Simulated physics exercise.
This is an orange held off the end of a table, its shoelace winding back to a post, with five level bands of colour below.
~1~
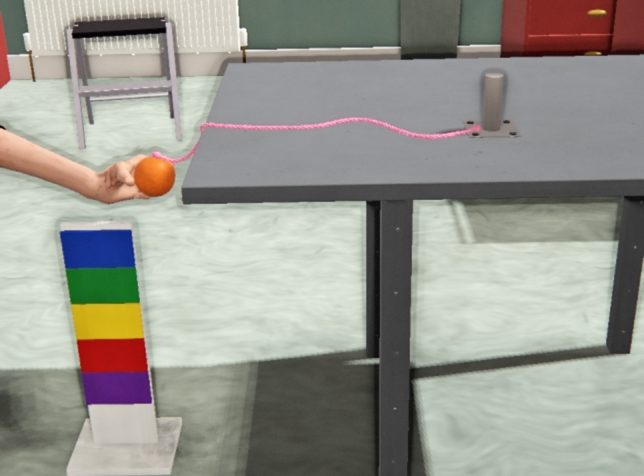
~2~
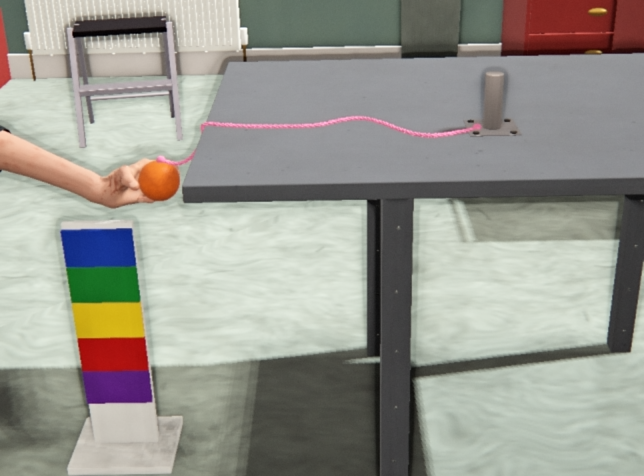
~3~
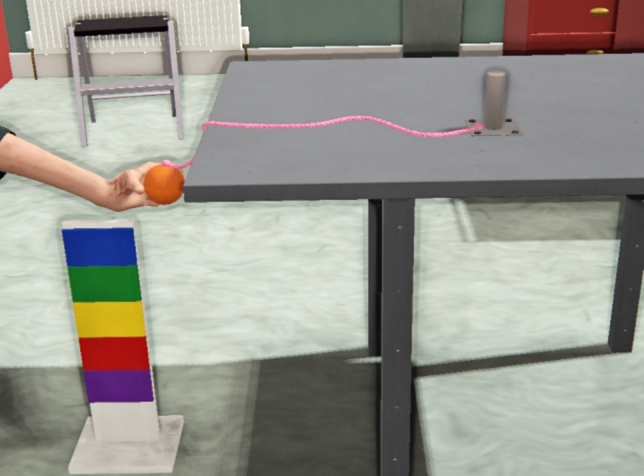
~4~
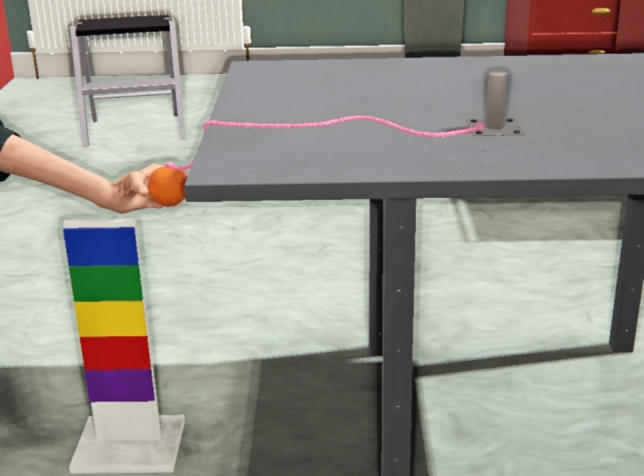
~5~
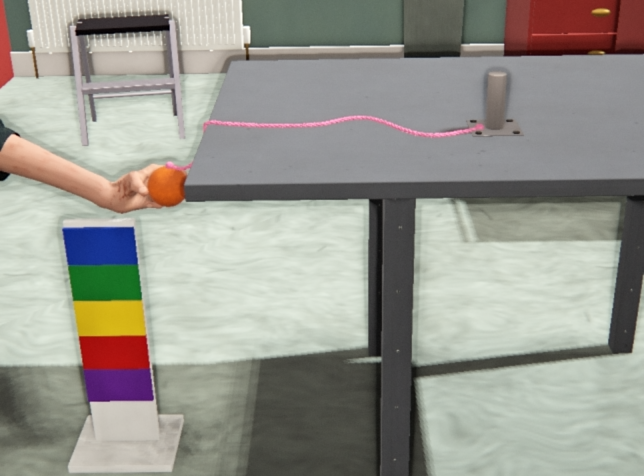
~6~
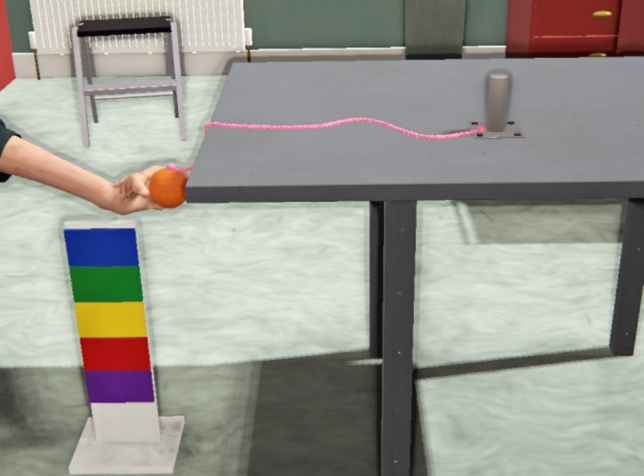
In a room with a grey table, a hand holds an orange ball-like object tied to a pink string that winds back to a post, moves it slightly right toward the table's end above a colour-banded stand, then keeps it nearly still.
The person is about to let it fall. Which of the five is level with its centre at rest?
Its centre hangs level with the blue band.
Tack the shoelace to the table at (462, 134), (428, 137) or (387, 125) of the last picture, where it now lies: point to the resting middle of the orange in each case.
In that order: (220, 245), (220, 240) and (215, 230).
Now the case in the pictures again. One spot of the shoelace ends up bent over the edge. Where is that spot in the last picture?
At (241, 126), roughly.
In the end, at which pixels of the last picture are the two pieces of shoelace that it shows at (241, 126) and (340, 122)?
About (209, 129), and the other about (309, 126).
Early on, orange near (195, 236); level with blue.
Midway, orange near (225, 248); level with blue.
Near the end, orange near (229, 248); level with blue.
Finally, orange near (221, 248); level with blue. Its middle rests at the blue band.
